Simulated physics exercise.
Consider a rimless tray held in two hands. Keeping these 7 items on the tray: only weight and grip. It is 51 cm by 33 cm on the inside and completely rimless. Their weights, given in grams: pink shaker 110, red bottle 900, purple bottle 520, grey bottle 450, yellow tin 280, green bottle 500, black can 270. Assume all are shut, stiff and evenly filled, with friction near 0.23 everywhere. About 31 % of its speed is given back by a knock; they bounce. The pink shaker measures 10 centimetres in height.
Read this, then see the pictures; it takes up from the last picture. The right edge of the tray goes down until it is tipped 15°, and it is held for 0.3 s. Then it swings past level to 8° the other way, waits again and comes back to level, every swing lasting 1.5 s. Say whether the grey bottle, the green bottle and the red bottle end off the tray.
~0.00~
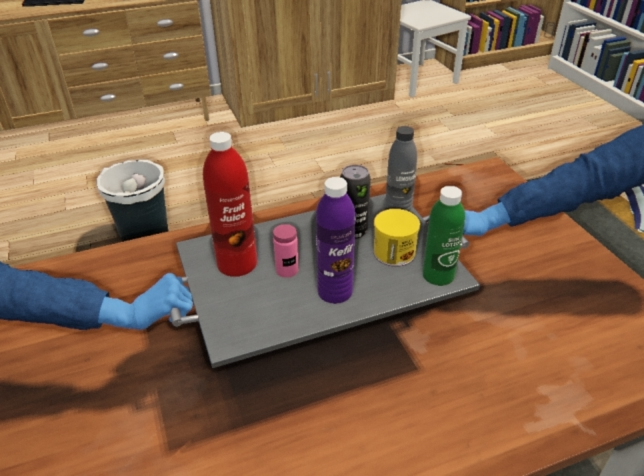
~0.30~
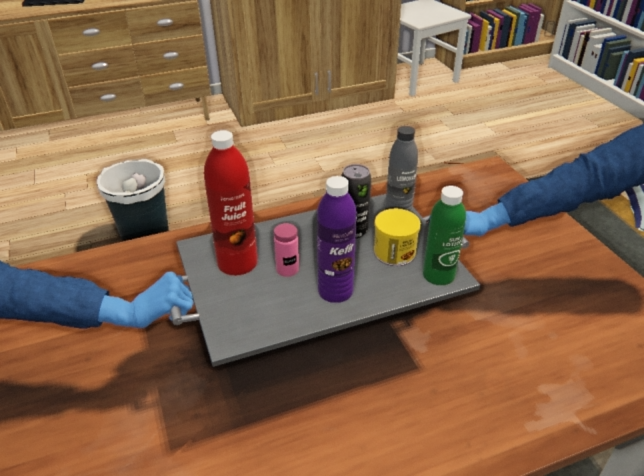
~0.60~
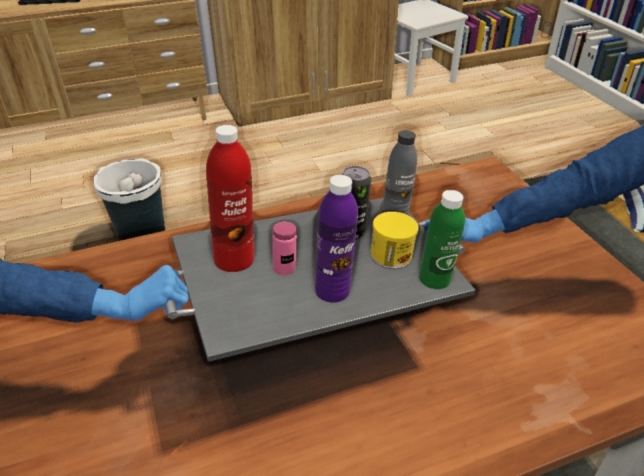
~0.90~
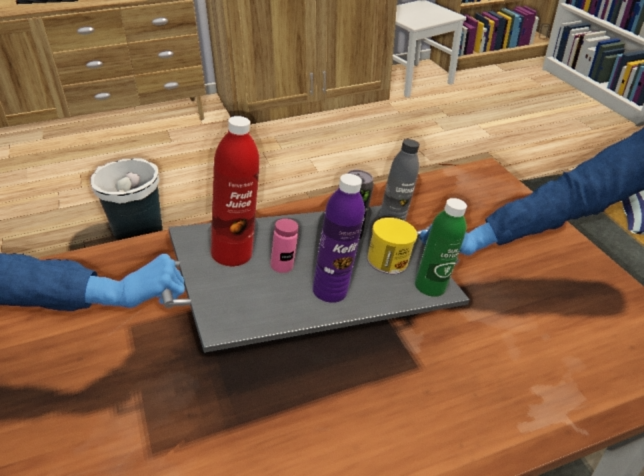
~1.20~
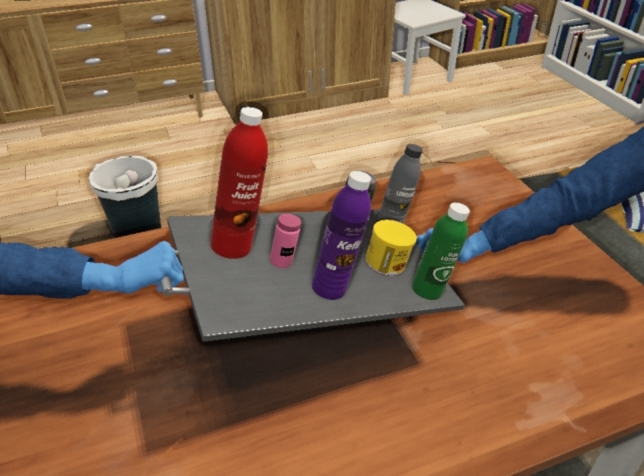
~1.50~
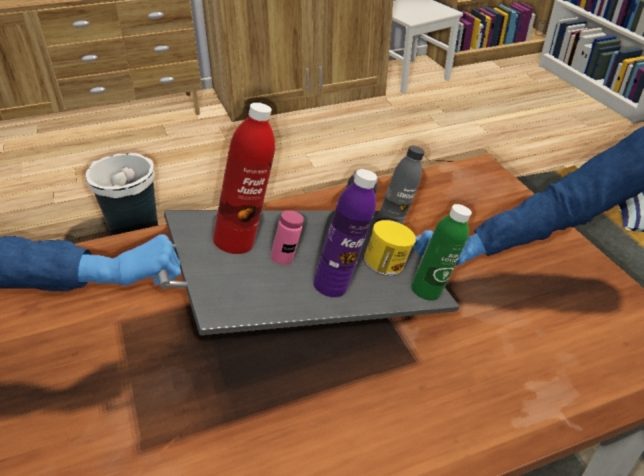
One by one: The grey bottle exits; the green bottle exits; the red bottle does not exit.
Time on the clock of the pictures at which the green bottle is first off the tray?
It happens near 1.9 s.
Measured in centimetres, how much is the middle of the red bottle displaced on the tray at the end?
Roughly 28 cm.
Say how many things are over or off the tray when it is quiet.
The count is 5.
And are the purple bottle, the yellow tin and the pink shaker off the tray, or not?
Afterwards, the purple bottle leaves its support, the yellow tin leaves its support, and the pink shaker stays on its support.
By 2.00 s, tray at 15°, right edge down; grey bottle and green bottle now off the tray; red bottle 10 cm from its spot near (291, 181); purple bottle 10 cm from its spot.
By 2.40 s, tray at 10°, right edge down; yellow tin and black can now off the tray; red bottle 23 cm from its spot near (345, 180); purple bottle 21 cm from its spot.
By 2.80 s, tray level; purple bottle now off the tray; red bottle 28 cm from its spot near (355, 171); pink shaker 21 cm from its spot.
By 4.00 s, tray at 7°, left edge down; red bottle 28 cm from its spot near (347, 167); pink shaker 21 cm from its spot.
When it is over (5.6 s), off the tray, purple bottle, grey bottle, yellow tin, green bottle and black can; not toppled but over 5 cm from the start, pink shaker and red bottle. End places, in pixels of the last picture, grey bottle near (421, 216), green bottle near (583, 405).
